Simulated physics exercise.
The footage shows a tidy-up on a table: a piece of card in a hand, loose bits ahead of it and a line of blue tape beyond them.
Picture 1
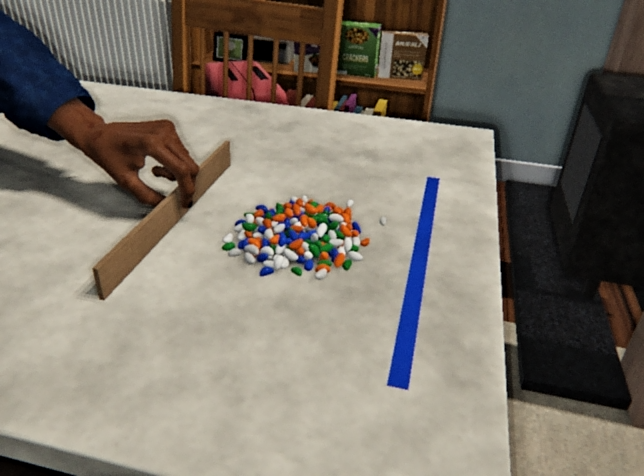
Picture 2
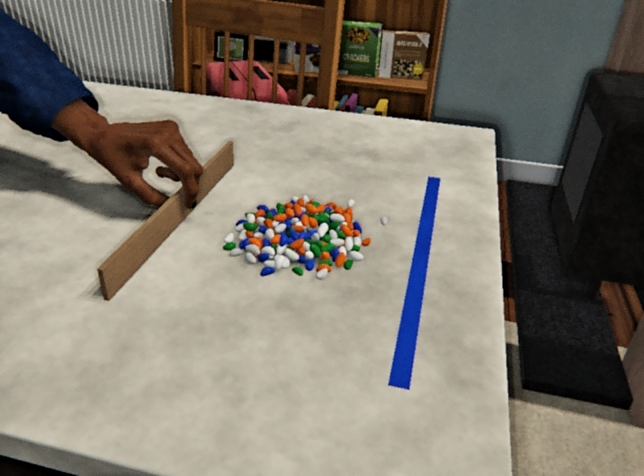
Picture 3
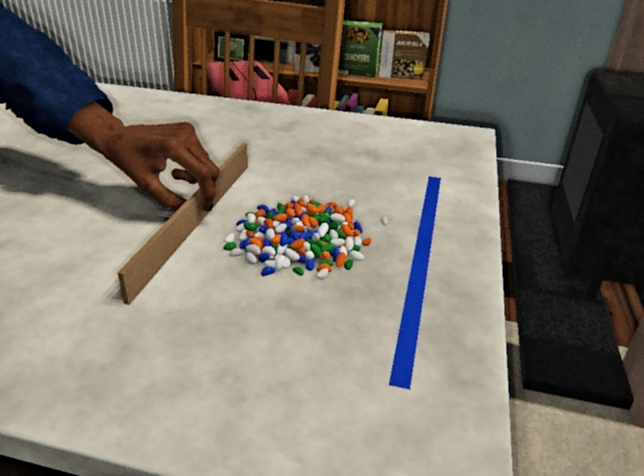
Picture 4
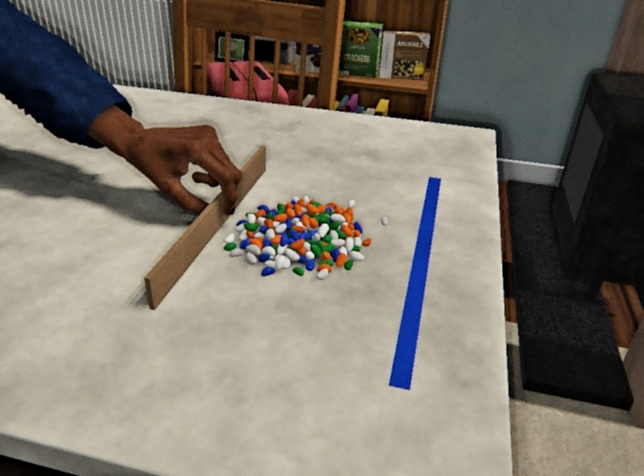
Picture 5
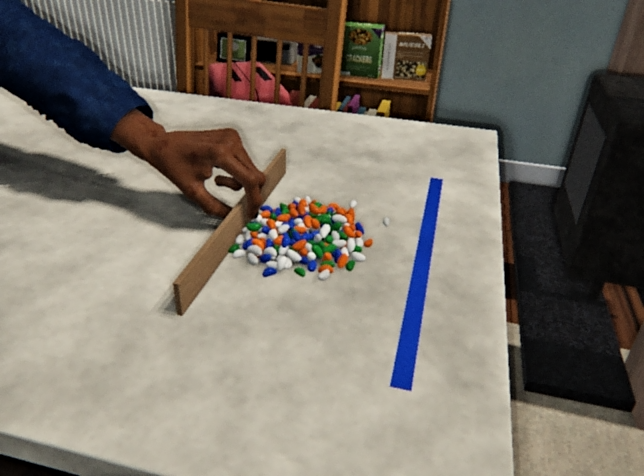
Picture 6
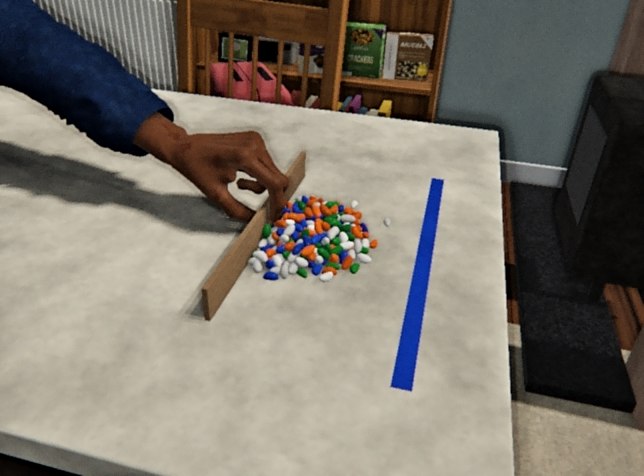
The clip shows a hand sliding an upright brown piece of card rightward across a pale tabletop toward a heap of multicoloured jelly beans, then pushing the heap slightly right, with a strip of blue tape beyond it.
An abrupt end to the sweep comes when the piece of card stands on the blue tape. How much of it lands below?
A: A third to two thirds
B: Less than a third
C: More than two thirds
Less than a third.
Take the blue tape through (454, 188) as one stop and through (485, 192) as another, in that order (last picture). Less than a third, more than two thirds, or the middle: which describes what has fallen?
One to two thirds, then beyond two thirds.
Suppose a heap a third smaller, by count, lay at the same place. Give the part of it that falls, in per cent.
It should be about 10 percent.
Just after the last frame, piece of card still moving, near (353, 219); heap all on the table, its front near (447, 257).
A moment on, piece of card stopped at the blue tape; heap about a tenth over the edge.
Further on, piece of card stopped at the blue tape; heap roughly a quarter over the edge.
When it is over, piece of card stopped at the blue tape; heap roughly a quarter over the edge.
